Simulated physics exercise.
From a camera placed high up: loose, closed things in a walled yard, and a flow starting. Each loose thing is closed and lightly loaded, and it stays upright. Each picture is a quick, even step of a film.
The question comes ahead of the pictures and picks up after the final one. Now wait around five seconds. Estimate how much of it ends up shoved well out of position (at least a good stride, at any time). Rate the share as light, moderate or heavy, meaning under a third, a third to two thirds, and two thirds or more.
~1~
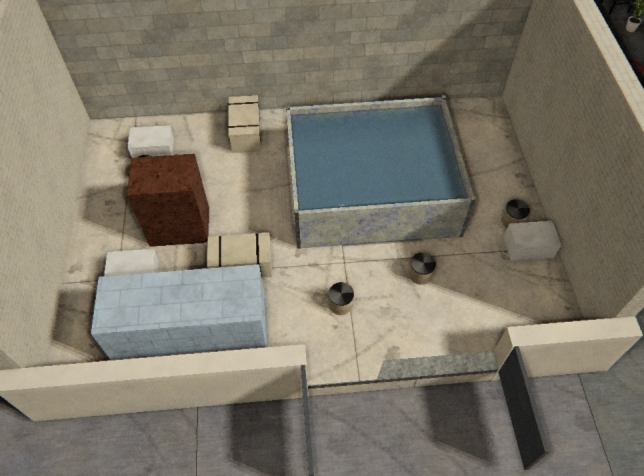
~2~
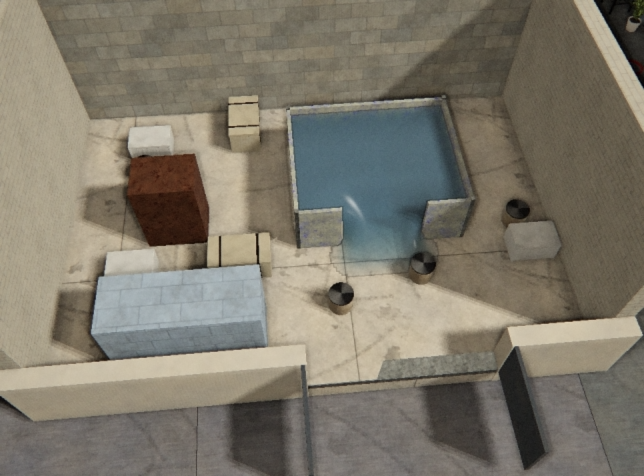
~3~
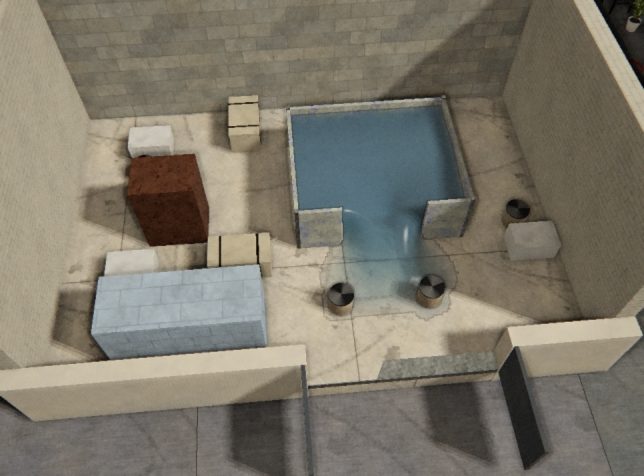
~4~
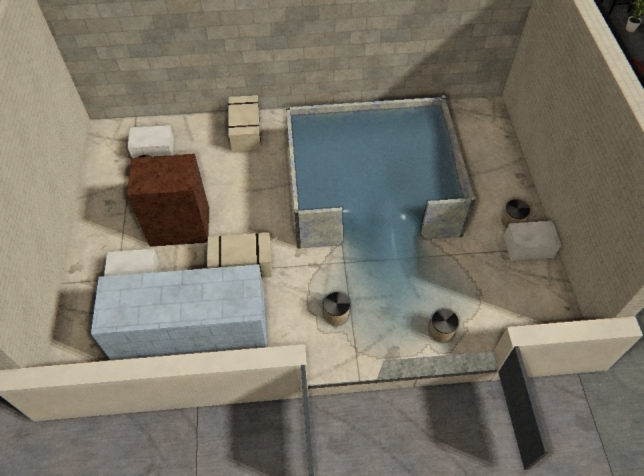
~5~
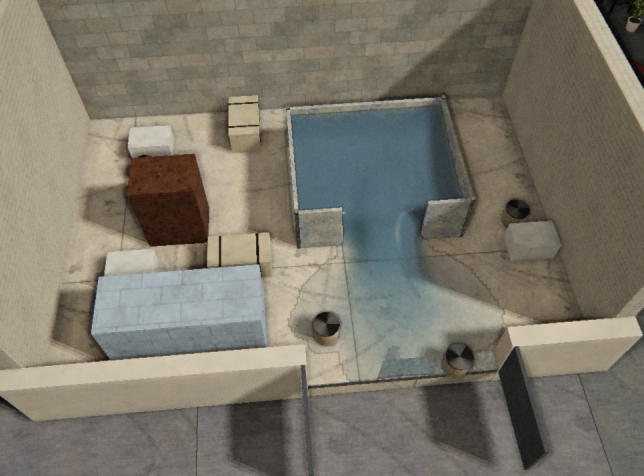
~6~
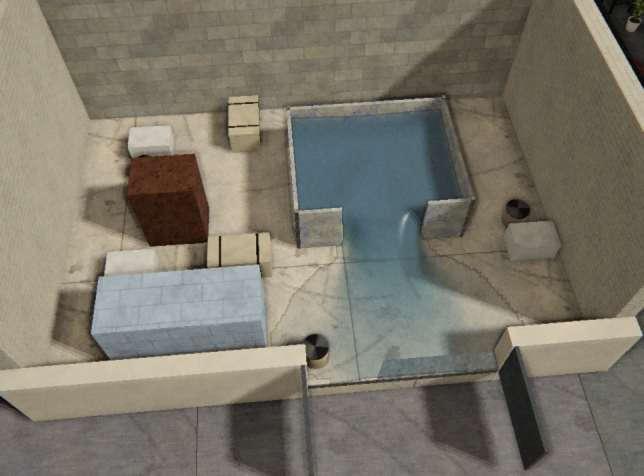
Light.
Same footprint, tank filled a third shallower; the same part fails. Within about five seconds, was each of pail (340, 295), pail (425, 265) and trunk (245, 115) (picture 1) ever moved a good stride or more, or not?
Beyond that, then beyond that, then not beyond that.
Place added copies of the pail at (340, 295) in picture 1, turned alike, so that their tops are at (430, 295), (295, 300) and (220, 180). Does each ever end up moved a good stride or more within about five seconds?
In sequence: Knocked well away; knocked well away; hardly budges.
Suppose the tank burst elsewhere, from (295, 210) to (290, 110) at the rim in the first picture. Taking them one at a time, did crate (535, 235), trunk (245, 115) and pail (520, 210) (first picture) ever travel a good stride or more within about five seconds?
Fell short, went past that, fell short.
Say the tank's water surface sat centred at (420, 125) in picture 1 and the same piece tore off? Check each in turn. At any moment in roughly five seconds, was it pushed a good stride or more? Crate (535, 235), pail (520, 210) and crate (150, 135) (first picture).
Object by object: Over the mark, over the mark, below the mark.
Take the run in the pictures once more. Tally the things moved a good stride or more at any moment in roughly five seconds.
The total here is 2.
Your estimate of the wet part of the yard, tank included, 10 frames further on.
Close to 35 per cent, tank included.
A moment on, 2 of 10 are well off their spots; 1 afloat.
Next, 2 of 10 are well off their spots; 0 afloat.
Later, 2 of 10 are well off their spots; 0 afloat.
In the end, 2 of 10 are well off their spots, and 2 have been at some point; 0 afloat.
